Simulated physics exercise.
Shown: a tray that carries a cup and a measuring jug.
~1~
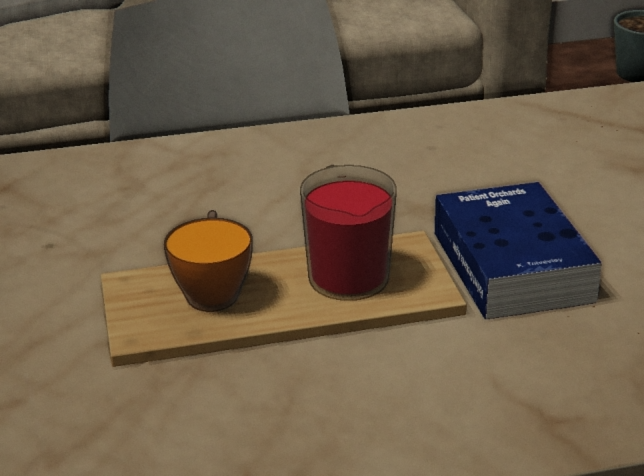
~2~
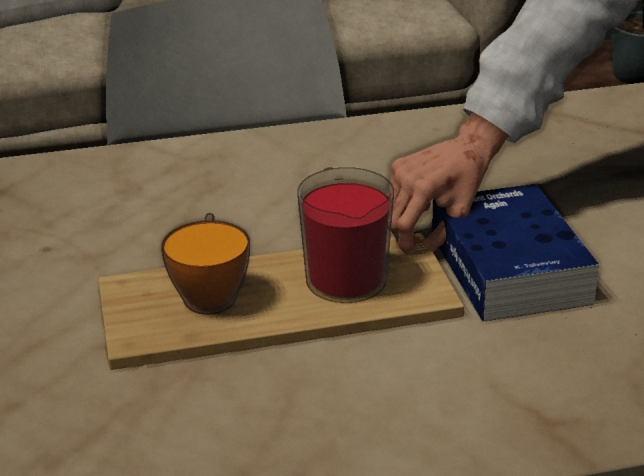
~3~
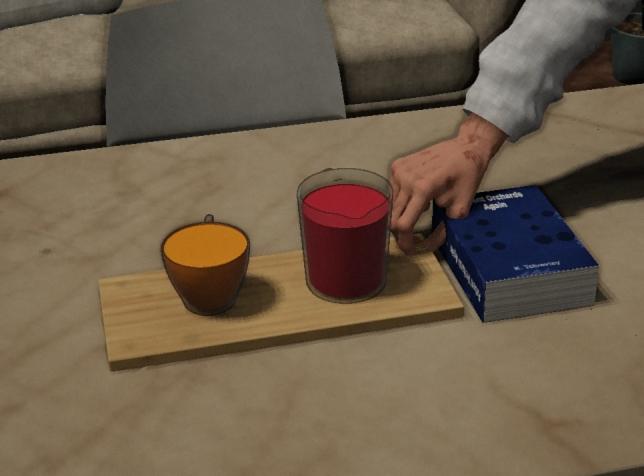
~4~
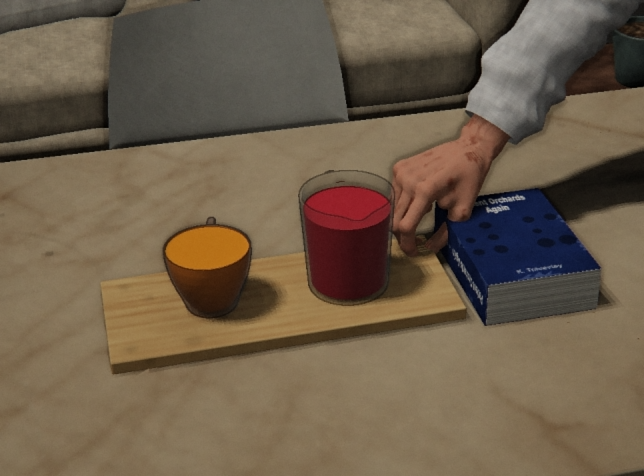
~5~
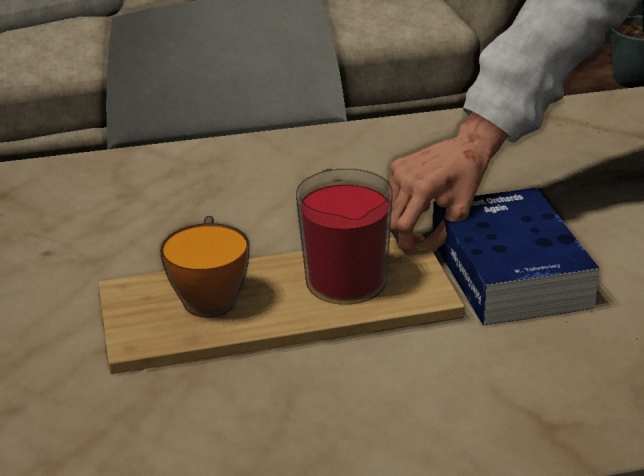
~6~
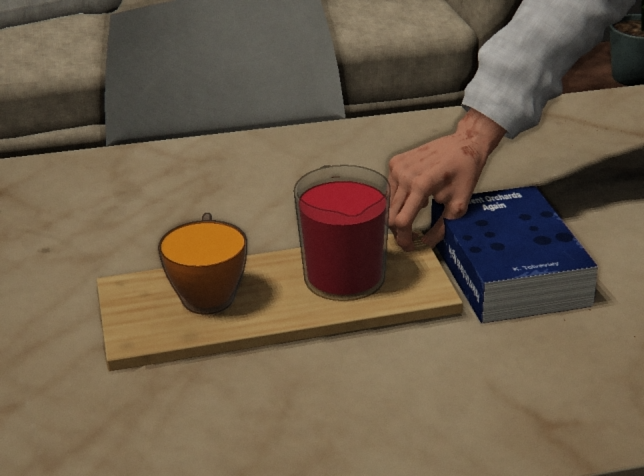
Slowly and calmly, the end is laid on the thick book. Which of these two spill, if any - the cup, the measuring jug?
At the end, cup: It will release some contents, measuring jug: It will retain its contents.
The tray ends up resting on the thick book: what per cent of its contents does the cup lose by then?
My figure: 8 in a hundred.
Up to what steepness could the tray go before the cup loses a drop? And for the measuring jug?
Readings, in sequence: 6 deg and 25 deg.
Soon after, the tray slopes by about 5°; cup, nothing has left it; measuring jug, nothing has left it.
Later, the tray slopes by about 10°; cup, some has gone over its rim; measuring jug, nothing has left it.
In the end, the tray slopes by about 9°, resting on the thick book; cup, some has gone over its rim; measuring jug, nothing has left it.
